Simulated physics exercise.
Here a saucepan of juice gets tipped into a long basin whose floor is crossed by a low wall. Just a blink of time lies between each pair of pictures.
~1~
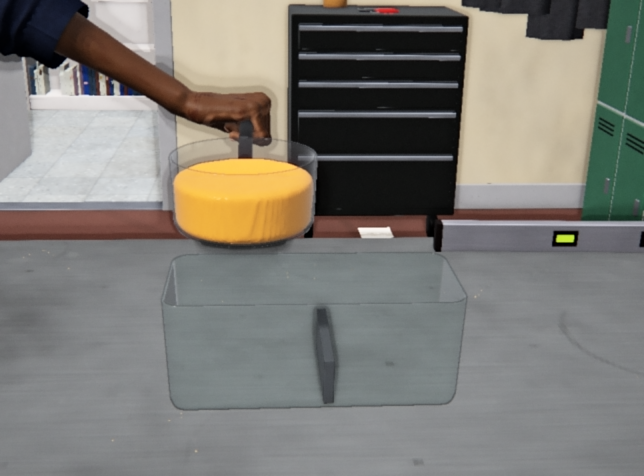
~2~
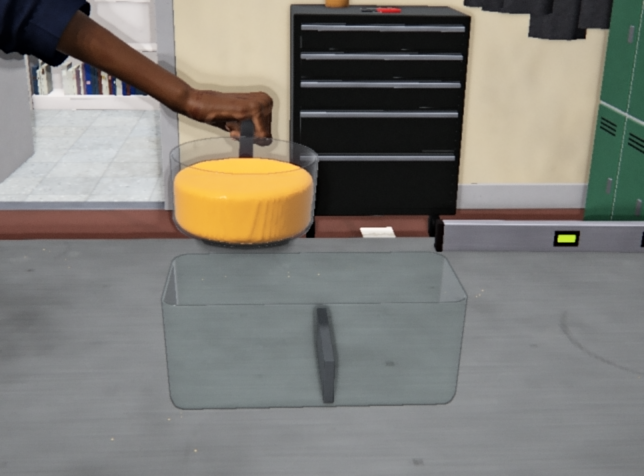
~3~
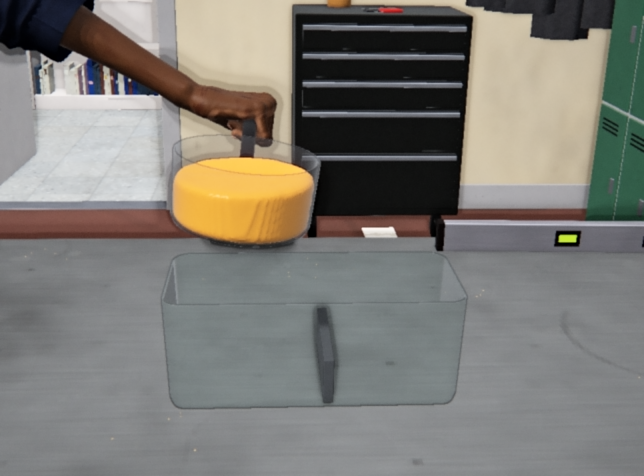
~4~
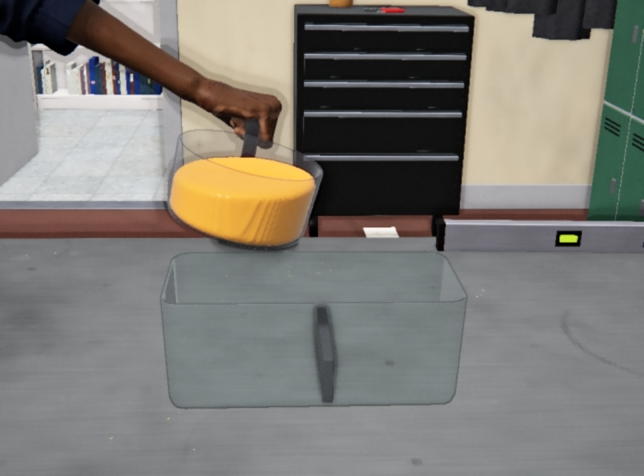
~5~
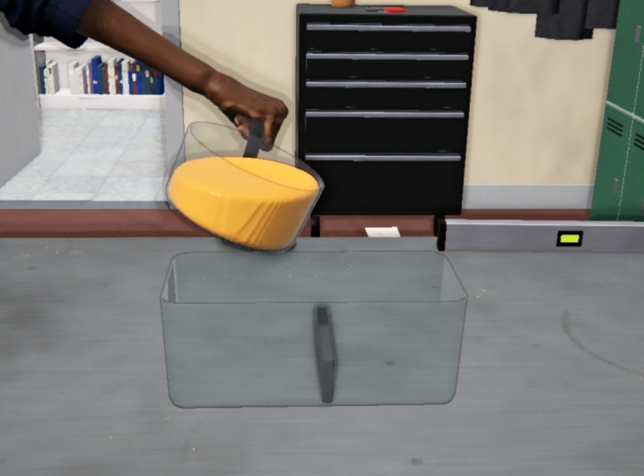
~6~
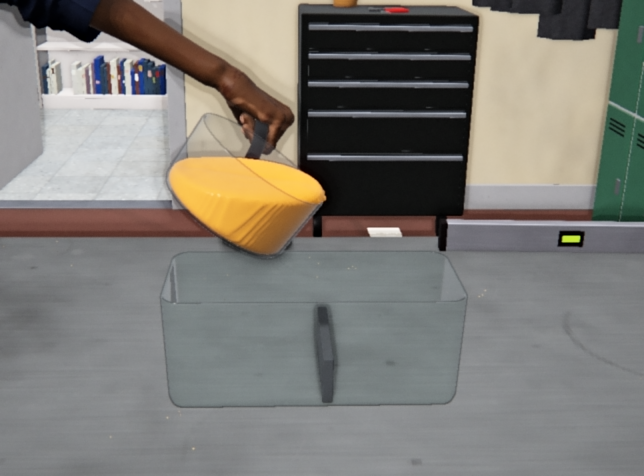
A hand holding a clear saucepan of orange juice above a long transparent basin, gradually tilting it down to the right.
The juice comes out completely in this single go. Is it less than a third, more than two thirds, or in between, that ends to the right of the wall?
The share right of the wall is going to reach a third without passing two thirds.
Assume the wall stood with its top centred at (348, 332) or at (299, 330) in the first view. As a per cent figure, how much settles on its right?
30 % then 85 %, approximately.
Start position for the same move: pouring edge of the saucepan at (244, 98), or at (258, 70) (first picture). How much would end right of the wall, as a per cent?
Roughly 10 per cent, then roughly 25 per cent.
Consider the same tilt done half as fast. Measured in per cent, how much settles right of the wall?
It comes to 75 per cent or so.
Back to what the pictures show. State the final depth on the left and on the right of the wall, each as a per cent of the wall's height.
Some 30 per cent left and 50 right.
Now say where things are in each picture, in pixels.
In the first picture, it leans 0°; its right rim is at (316, 157); the juice meets the walls at (175, 176) and (312, 176); the long basin's rim runs from (168, 280) to (455, 277); the wall's top is at (325, 334).
In the second picture, it leans 2°; its right rim is at (317, 158); the juice meets the walls at (175, 175) and (313, 177).
In the third picture, it leans 6°; its right rim is at (319, 164); the juice meets the walls at (176, 173) and (314, 177).
In the fourth picture, it leans 14°; its right rim is at (321, 173); the juice meets the walls at (175, 172) and (315, 179).
In the fifth picture, it leans 24°; its right rim is at (322, 186); the juice meets the walls at (172, 171) and (319, 181).
In the sixth picture, it leans 36°; its right rim is at (321, 201); the juice meets the walls at (173, 165) and (318, 190); 2 per cent is over the edge.
A moment on, the saucepan is tipped right over and 23 per cent is still to pour, 6 is left of the wall and 41 right of it.
Next, the saucepan is tipped right over and 5 per cent is still to pour, 27 is left of the wall and 59 right of it.
Then the saucepan is tipped right over and 0 per cent is still to pour, 41 is left of the wall and 56 right of it.
Later the saucepan is tipped right over and 0 per cent is still to pour, 45 is left of the wall and 53 right of it.
Finally, 46 per cent lies left of the wall, 53 right of it and 1 outside.
